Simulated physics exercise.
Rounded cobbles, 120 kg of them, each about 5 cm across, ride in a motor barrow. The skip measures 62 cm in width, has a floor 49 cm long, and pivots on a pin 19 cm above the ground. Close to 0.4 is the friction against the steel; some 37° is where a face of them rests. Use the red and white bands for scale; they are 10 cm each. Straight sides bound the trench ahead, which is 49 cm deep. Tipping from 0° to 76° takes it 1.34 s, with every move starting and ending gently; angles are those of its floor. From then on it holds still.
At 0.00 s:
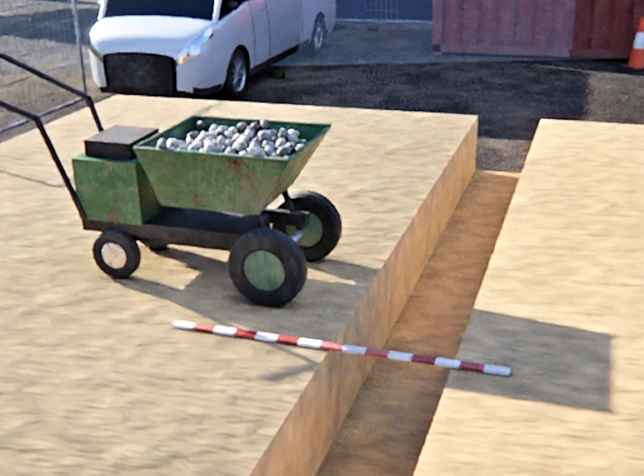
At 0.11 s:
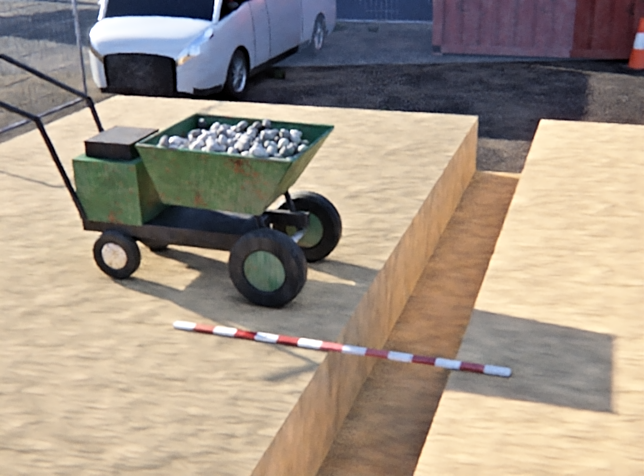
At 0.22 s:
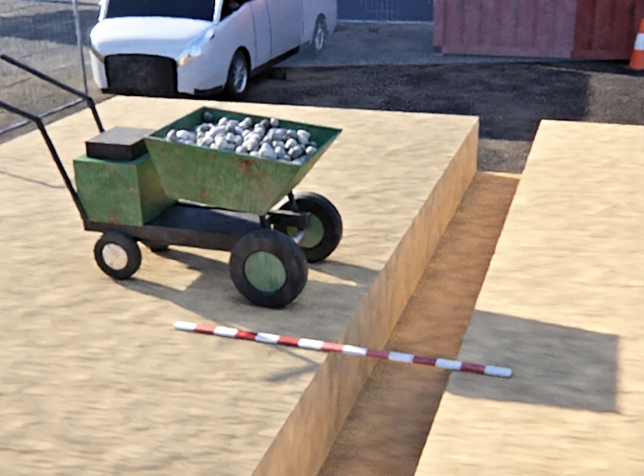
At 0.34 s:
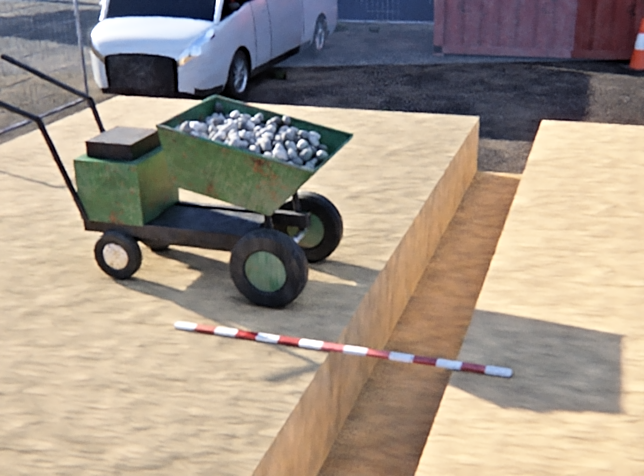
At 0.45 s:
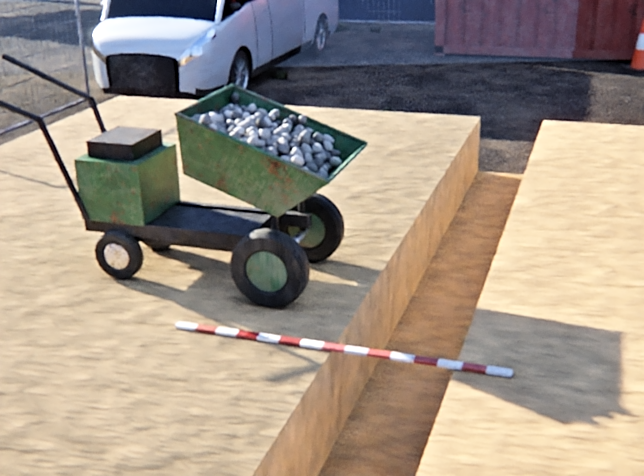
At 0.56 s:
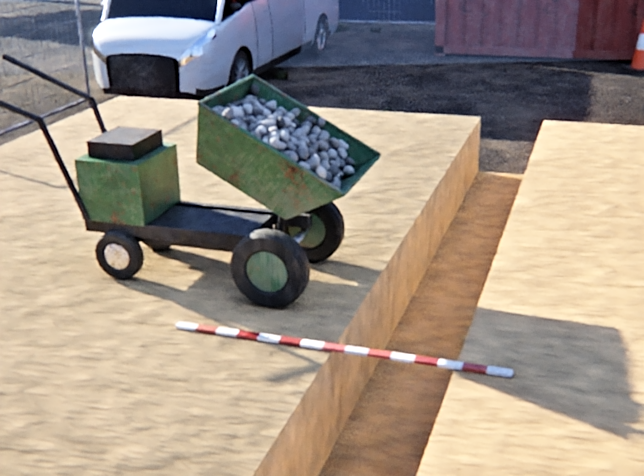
The green skip of a motor barrow tilts steadily toward the right, carrying its grey cobbles.
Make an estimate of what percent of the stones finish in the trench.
About 98 percent.
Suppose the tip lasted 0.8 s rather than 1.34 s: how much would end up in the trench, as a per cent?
Probably about 90 in a hundred.
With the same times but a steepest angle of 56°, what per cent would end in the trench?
In that case near 40 per cent.
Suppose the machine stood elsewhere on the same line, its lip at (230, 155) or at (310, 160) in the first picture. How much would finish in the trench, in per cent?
Near 95 per cent from the first place, 85 from the second.
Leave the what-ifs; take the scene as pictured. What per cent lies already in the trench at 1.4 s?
Close to 50 per cent has got there by then.
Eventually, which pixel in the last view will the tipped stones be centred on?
Somewhere around (437, 375) in the last picture.
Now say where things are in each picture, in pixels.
Lip at (288, 161), floor tilted 0°, highest stones at (239, 133), in the first frame.
The skip is at 2°, its lip at (291, 162); the top of the load is at (243, 131); the stones move at 0.2 m/s on average, in the second frame.
The skip is at 6°, its lip at (301, 166); the top of the load is at (236, 127); the stones move at 0.4 m/s on average, in the third frame.
The skip is at 12°, its lip at (313, 172); the top of the load is at (225, 120); the stones move at 0.6 m/s on average, in the fourth frame.
The skip is at 20°, its lip at (329, 182); the top of the load is at (231, 111); the stones move at 0.7 m/s on average, in the fifth frame.
Lip at (344, 195), floor tilted 29°, highest stones at (246, 103); the stones move at 0.8 m/s on average, in the sixth frame.
After 1.0 s the floor is at 64°; 99 % in the skip, 1 % in the trench; the foremost stones are at (410, 252).
After 1.4 s the floor is at 76°; 51 % in the skip, 48 % in the trench, 1 % past the trench; the foremost stones are at (489, 319).
After 1.8 s the floor is at 76°; 23 % in the skip, 75 % in the trench, 2 % past the trench; the foremost stones are at (538, 318).
After 3.7 s the floor is at 76°; 0 % in the skip, 98 % in the trench, 2 % past the trench; the foremost stones are at (567, 321).
